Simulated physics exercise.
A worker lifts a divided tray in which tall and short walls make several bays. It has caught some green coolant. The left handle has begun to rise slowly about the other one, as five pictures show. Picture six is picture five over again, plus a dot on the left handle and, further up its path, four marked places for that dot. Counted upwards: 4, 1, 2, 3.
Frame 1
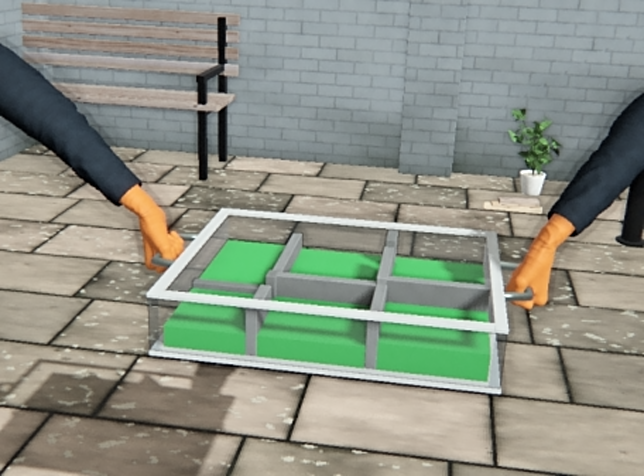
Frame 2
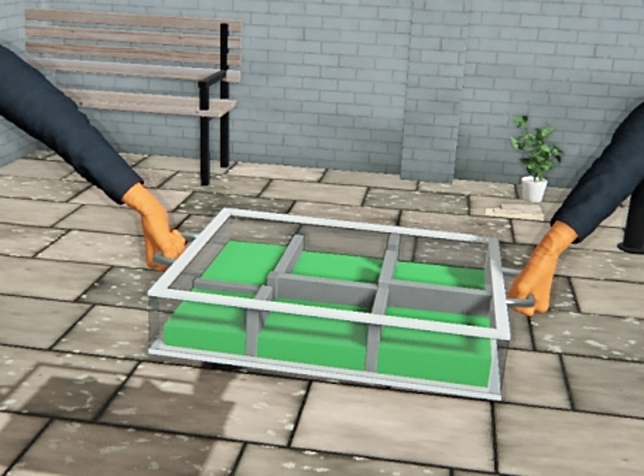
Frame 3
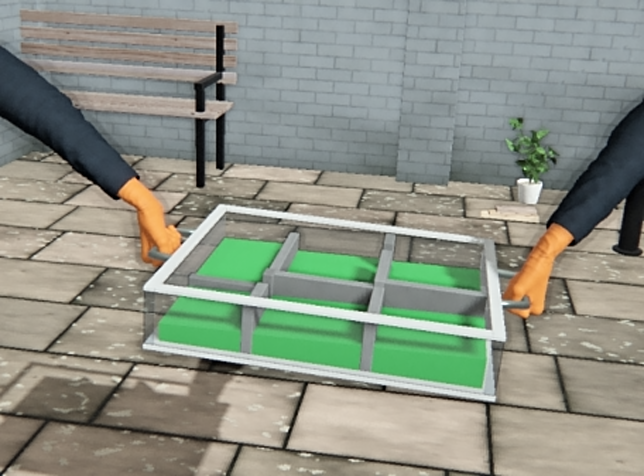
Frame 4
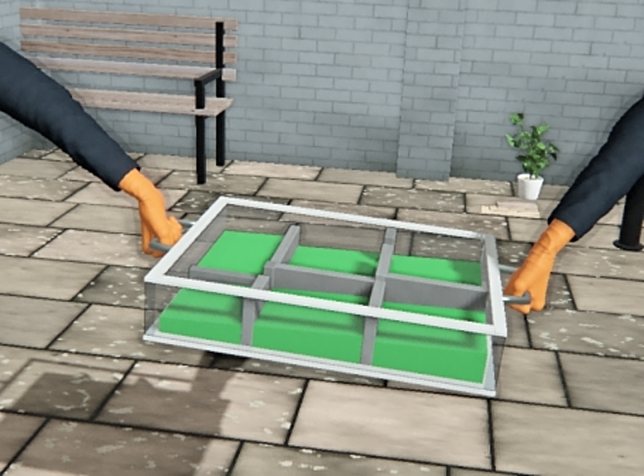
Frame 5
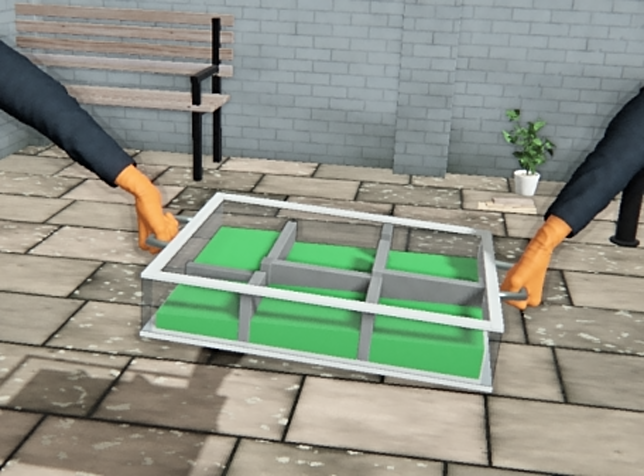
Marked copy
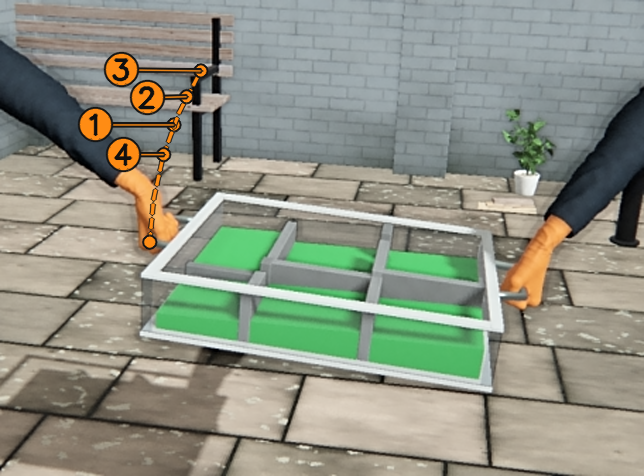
The footage shows two orange-gloved hands holding a clear-sided tray divided into six bays of green liquid on a paved patio, its left side rising slightly so that it tilts gently down to the right.
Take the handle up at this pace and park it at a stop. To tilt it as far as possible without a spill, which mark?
The answer is mark 4.
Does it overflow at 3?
Yes, it does.
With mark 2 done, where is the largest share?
It is the back right one.
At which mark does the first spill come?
That is mark 1.
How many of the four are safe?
One of the four.
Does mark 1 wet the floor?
Yes, that goes wrong.
On the marked copy, 1 at (173, 124); 2 at (186, 96); 3 at (200, 70); 4 at (163, 154).
With 1, about 7 % goes over the rim.
With 2, about 22 % goes over the rim.
With 3, about 34 % goes over the rim.
With 4, nothing spills; the back right bay holds the most.
